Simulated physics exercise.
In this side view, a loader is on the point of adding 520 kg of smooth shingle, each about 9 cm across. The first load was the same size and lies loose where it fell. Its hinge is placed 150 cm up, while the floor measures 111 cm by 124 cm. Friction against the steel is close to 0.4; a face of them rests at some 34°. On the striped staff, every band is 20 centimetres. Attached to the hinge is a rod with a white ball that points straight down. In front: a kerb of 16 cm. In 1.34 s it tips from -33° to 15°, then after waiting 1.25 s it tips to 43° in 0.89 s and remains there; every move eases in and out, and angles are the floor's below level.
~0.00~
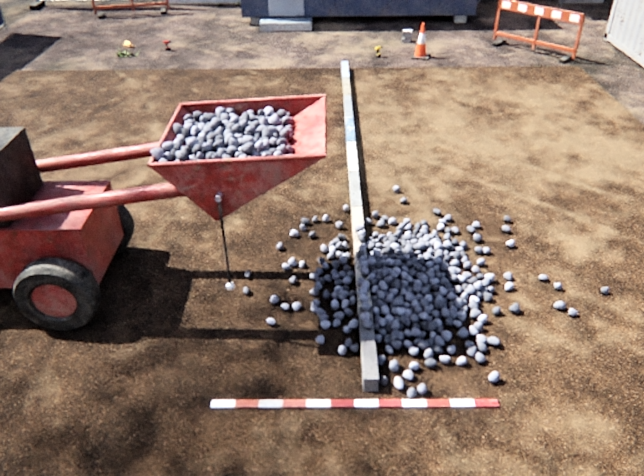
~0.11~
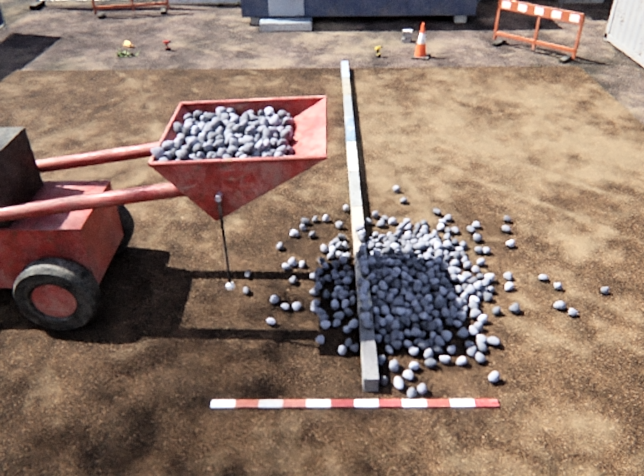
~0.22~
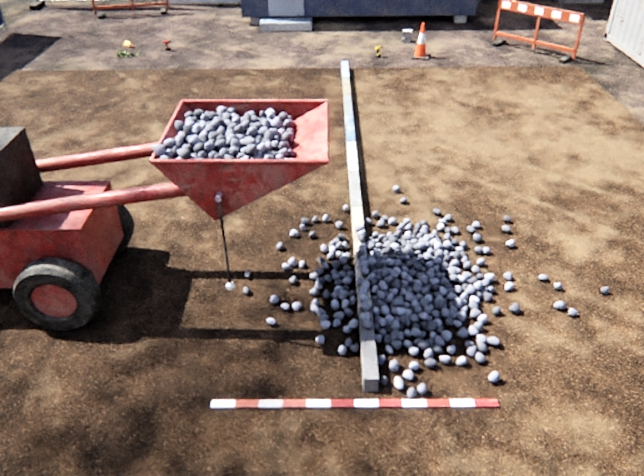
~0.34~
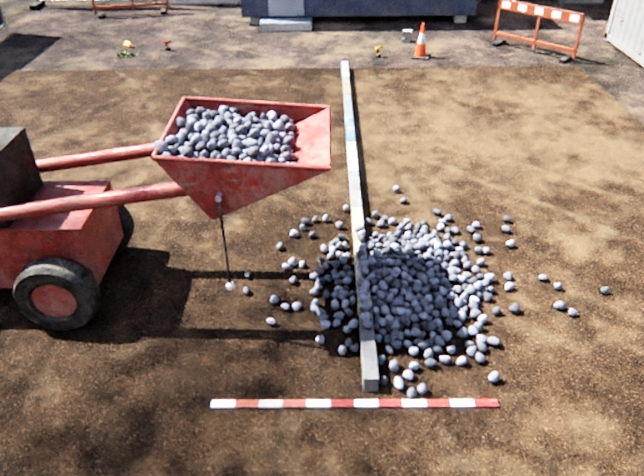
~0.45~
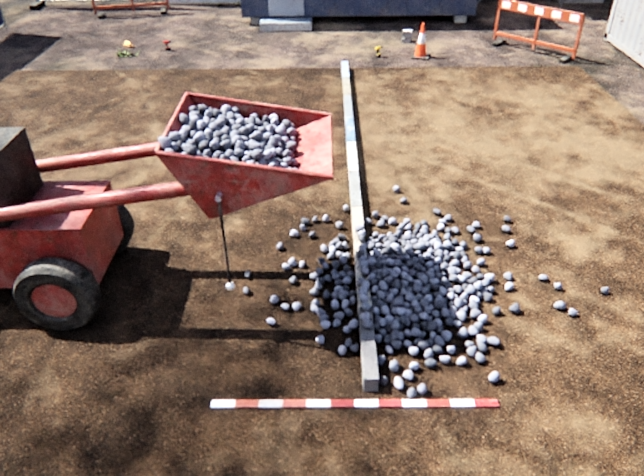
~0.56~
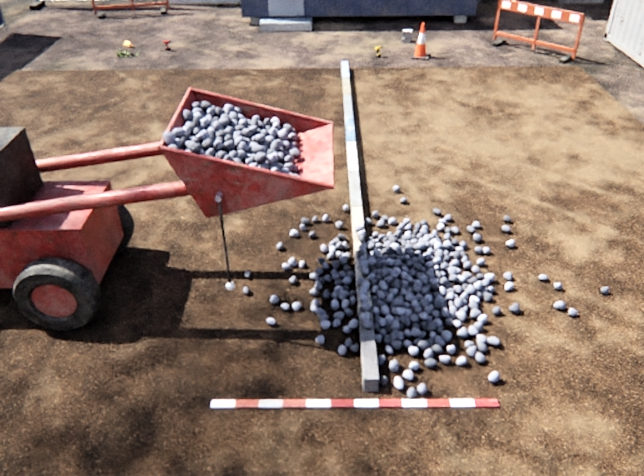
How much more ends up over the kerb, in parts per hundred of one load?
Close to 37 parts in a hundred.
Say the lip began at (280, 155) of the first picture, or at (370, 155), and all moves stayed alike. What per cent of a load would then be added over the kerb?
Some 5 percent, and then 80 percent.
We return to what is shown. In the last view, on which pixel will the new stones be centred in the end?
(350, 277).
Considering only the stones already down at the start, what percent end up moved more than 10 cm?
10 %.
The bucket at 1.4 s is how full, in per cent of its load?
Roughly 100 parts in a hundred of the load.
After 1.0 s the floor is at 8°; in per cent of one load, 100 in the bucket, 17 on this side of the kerb, 82 over the kerb; the foremost stones are at (543, 268).
After 1.4 s the floor is at 15°; in per cent of one load, 98 in the bucket, 19 on this side of the kerb, 82 over the kerb; the foremost stones are at (543, 268).
After 3.9 s the floor is at 43°; in per cent of one load, 0 in the bucket, 80 on this side of the kerb, 119 over the kerb; the foremost stones are at (543, 268).
After 6.8 s the floor is at 43°; in per cent of one load, 0 in the bucket, 80 on this side of the kerb, 119 over the kerb; the foremost stones are at (543, 268). Net gain over the kerb, 37.
